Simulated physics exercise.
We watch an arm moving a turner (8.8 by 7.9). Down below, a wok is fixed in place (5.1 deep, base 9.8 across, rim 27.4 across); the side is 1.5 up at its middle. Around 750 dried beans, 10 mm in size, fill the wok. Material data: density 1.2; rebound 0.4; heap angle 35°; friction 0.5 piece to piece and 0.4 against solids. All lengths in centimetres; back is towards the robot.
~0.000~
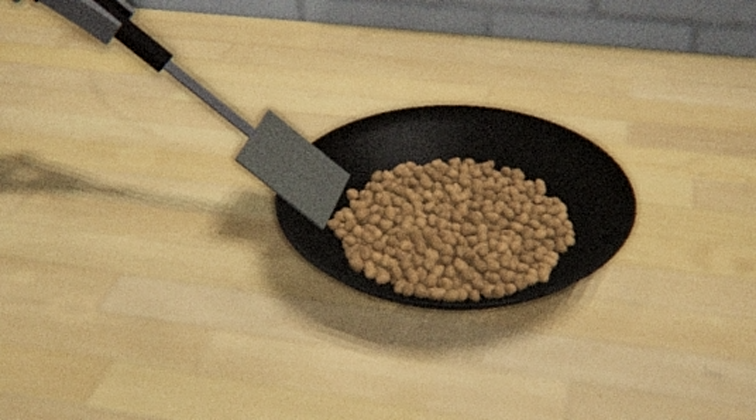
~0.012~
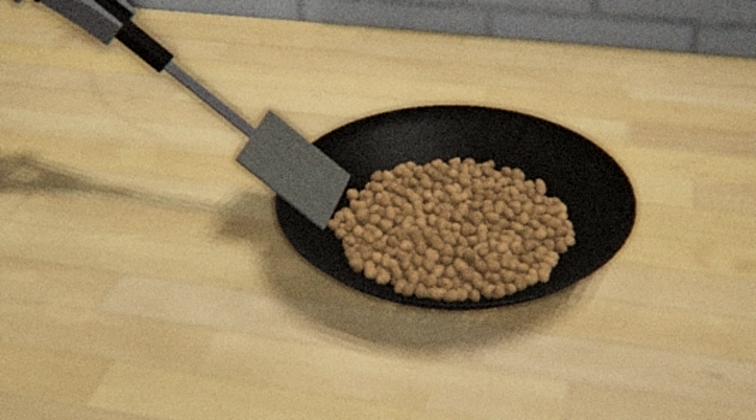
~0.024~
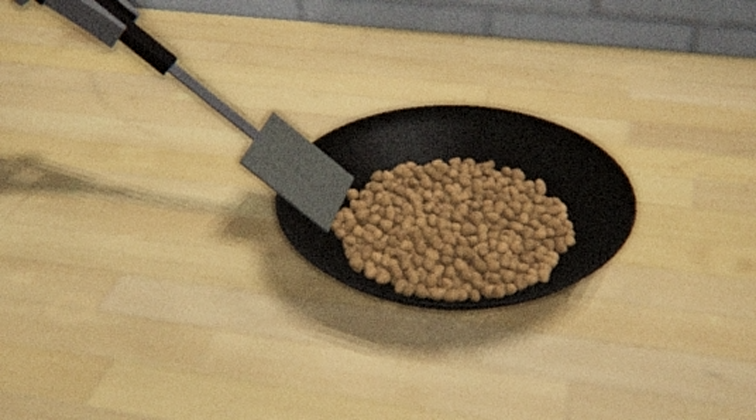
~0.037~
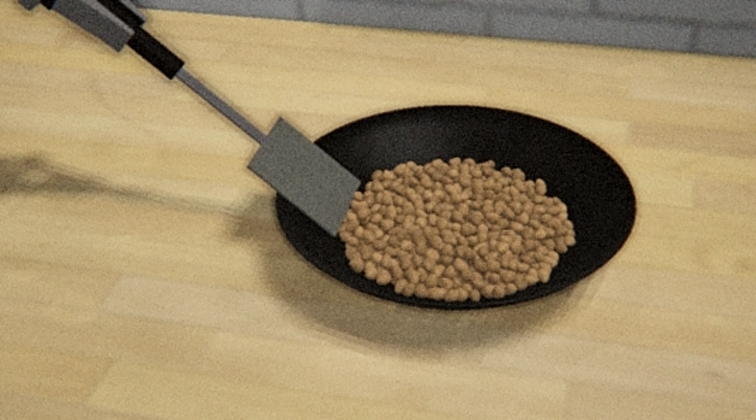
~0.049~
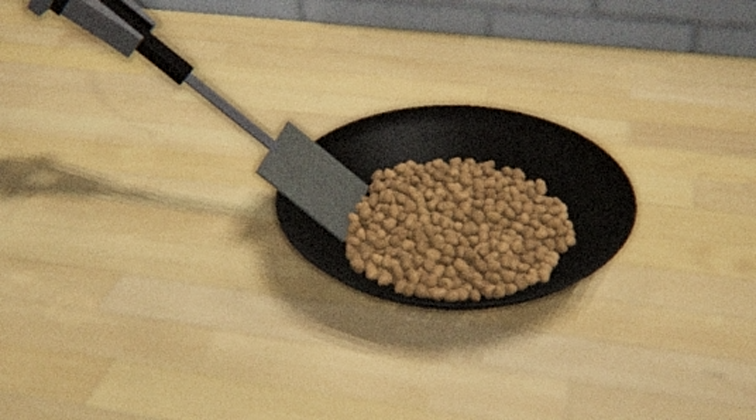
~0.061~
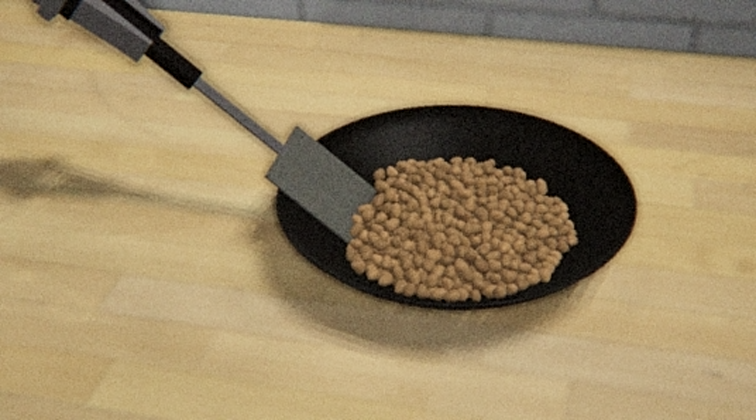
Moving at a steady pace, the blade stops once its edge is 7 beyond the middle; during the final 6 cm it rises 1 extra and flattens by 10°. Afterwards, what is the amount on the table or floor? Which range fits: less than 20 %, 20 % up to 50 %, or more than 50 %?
The range that fits is less than 20 %.
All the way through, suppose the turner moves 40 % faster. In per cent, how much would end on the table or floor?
Estimated share: Some 15 %.
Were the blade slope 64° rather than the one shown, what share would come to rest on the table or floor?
Around 15 in a hundred.
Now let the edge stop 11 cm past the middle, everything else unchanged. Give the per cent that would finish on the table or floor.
Result: Approx. 40 %.
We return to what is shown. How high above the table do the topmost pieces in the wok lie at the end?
Top of the heap: Roughly 7.0 cm above the table top.
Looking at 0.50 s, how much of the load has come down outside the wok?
Some 15 per cent.
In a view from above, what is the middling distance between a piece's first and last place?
The figure is about 7 cm.
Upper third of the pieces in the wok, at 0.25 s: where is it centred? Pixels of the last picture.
Around (564, 211).
After 0.16 s, sloping 40°, highest piece 5 above the table; 746 in the wok.
After 0.25 s, sloping 36°, highest piece 6 above the table; 746 in the wok.
After 0.50 s, sloping 30°, highest piece 7 above the table; 648 in the wok, 95 on the table or floor, 3 on the blade or in flight.
After 1.55 s, sloping 30°, highest piece 7 above the table; 646 in the wok, 100 on the table or floor.
At rest, 646 in the wok, 100 on the table or floor. That is 13 % on the table or floor.
